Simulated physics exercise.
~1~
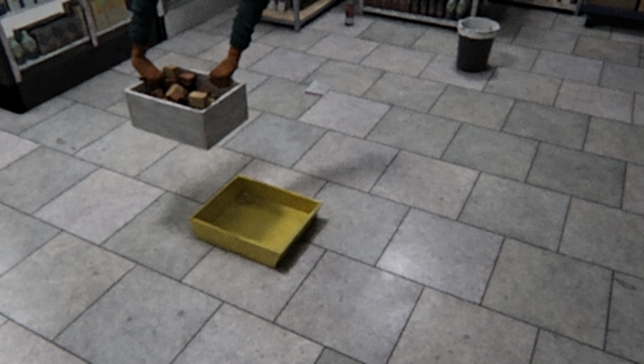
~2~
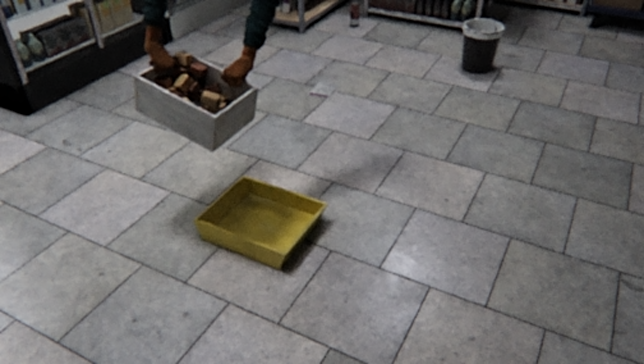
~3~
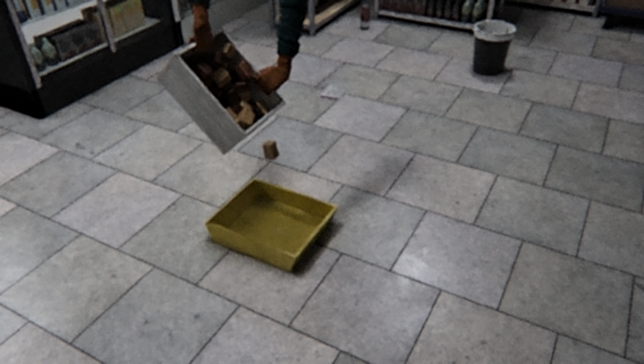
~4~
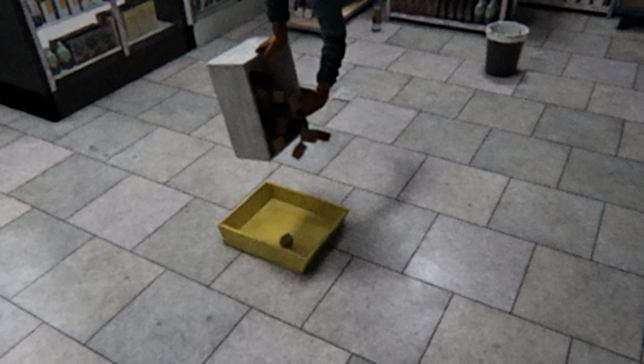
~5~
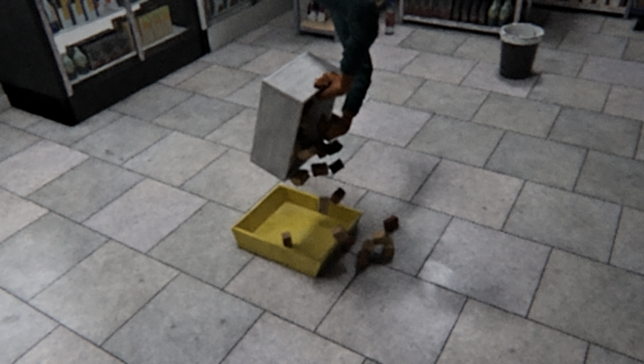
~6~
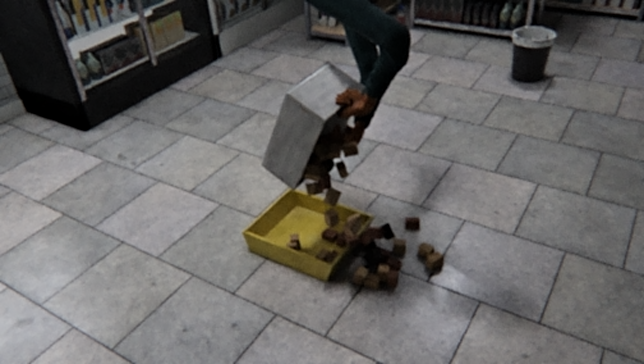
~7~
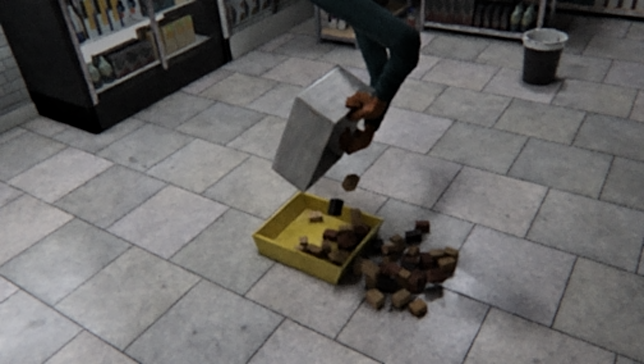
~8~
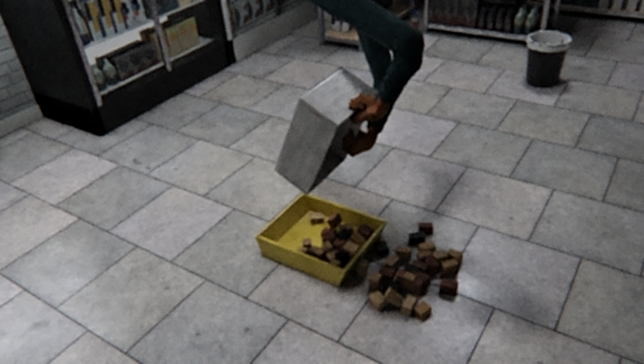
At the start, a worker's hands hold a white crate filled with brown wooden blocks above a grey tiled floor, with an empty yellow carton below and to the right. The hands tilt the crate to the right, and a single block drops out and lands in the carton. As the crate tips further, more blocks tumble out in a stream, some falling into the carton and many landing beyond its right side. The crate stays upended while the last blocks fall. Finally, some blocks lie in the carton, while a larger scattered pile rests on the tiles beside it.
